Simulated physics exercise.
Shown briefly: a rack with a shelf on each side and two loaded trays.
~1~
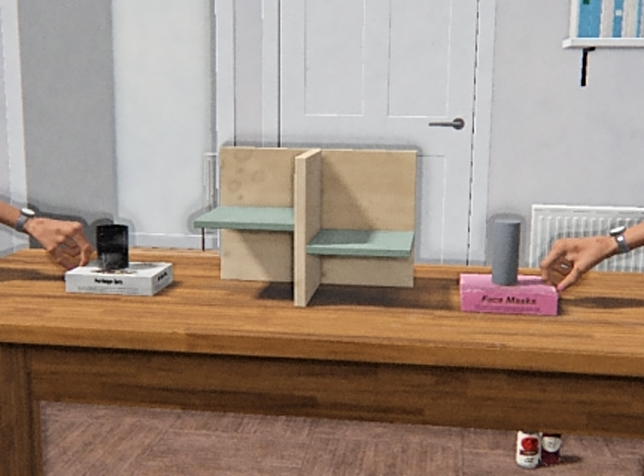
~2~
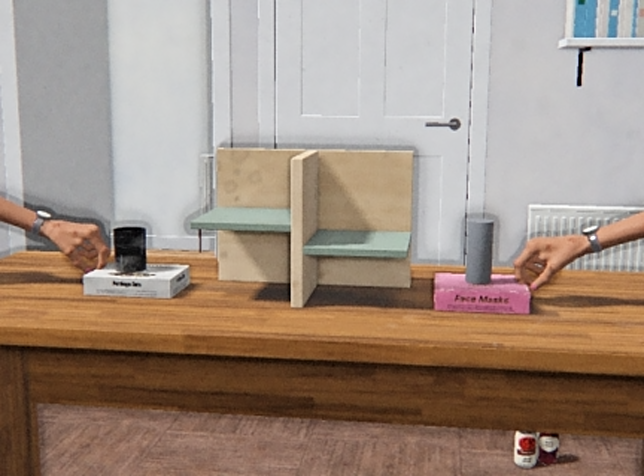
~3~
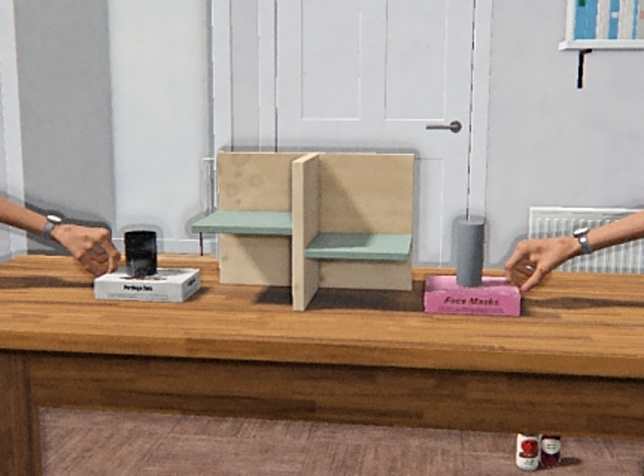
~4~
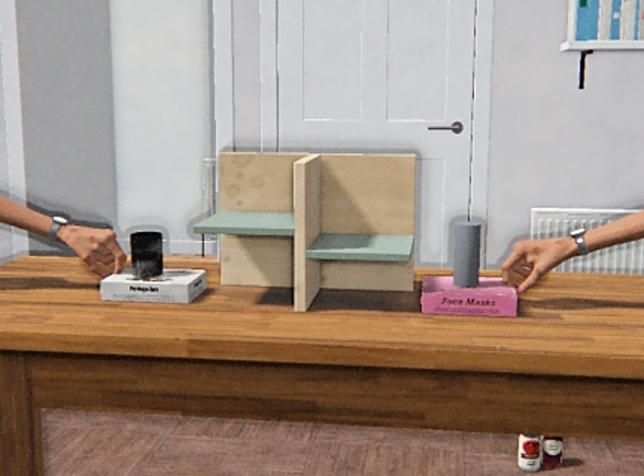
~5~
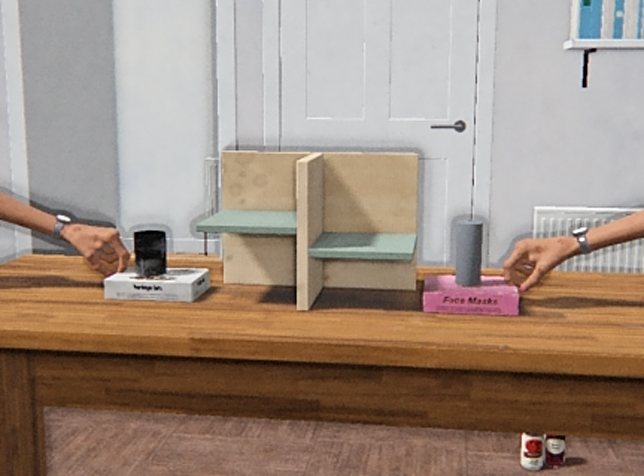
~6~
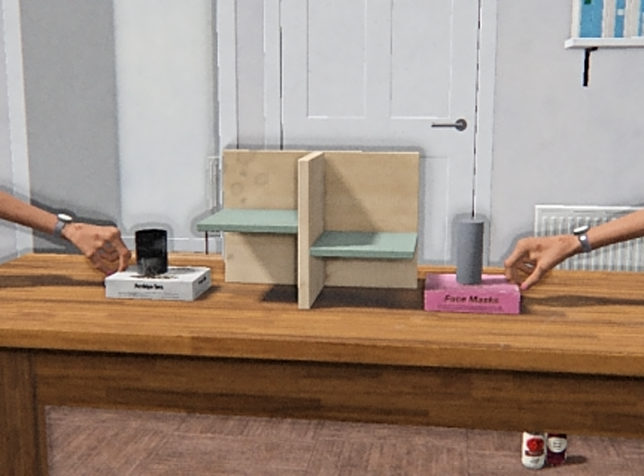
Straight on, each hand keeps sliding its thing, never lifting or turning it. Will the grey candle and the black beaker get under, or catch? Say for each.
Result: The grey candle gets blocked; the black beaker makes it in.
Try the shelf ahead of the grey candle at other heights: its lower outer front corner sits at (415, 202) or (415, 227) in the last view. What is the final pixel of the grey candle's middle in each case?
It settles at (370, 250) in the first case and at (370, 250) in the second.
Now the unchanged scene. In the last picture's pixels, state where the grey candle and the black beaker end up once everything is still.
(445, 279) and (247, 255), approximately.
Then, 1.06 s later than the last frame, grey candle tilted by 16° near (430, 248); black beaker riding along near (202, 254).
Then, 1.36 s later than the last frame, grey candle on its side near (445, 269); black beaker riding along near (222, 255).
When it is over, the grey candle strikes the shelf, near (445, 279); the black beaker clears the shelf, near (247, 255).
